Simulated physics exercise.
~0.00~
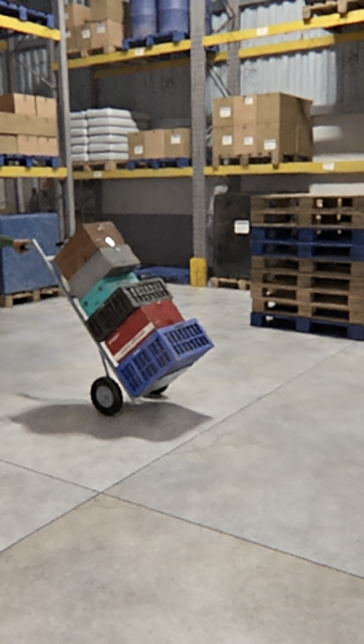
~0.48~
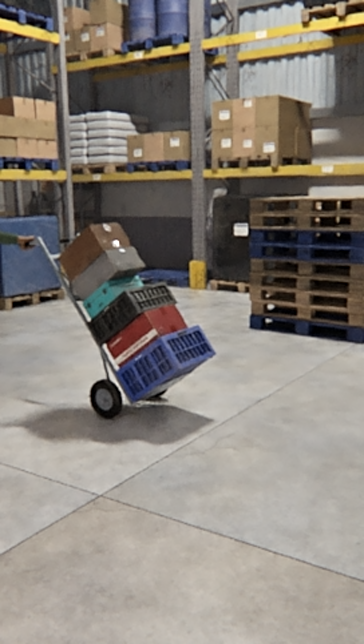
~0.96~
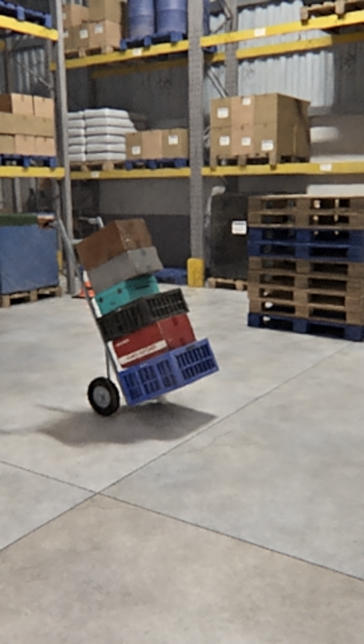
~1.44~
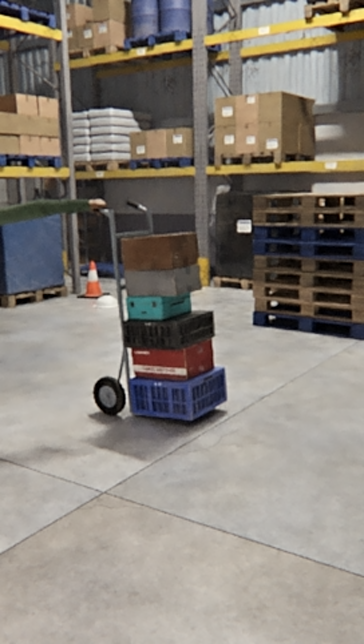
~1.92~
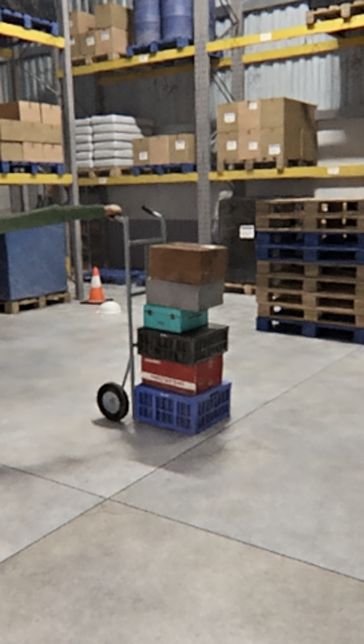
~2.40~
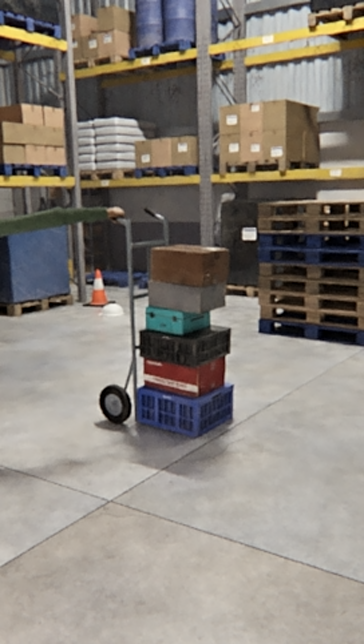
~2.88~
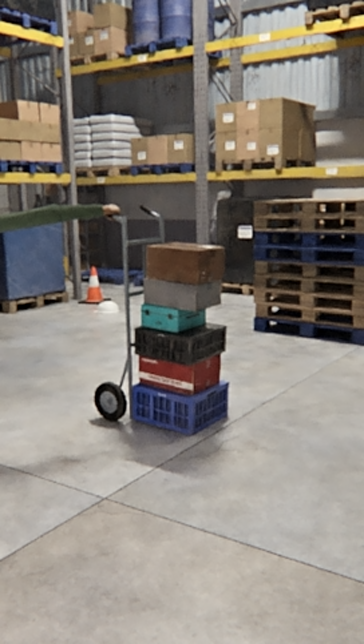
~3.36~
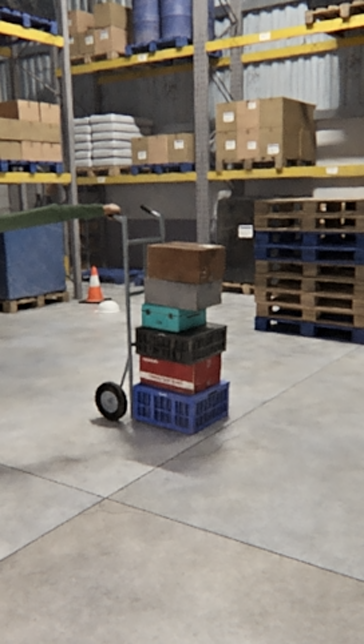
A green-sleeved arm swinging a tilted hand truck upright in a warehouse, its stack of crates and boxes staying standing.
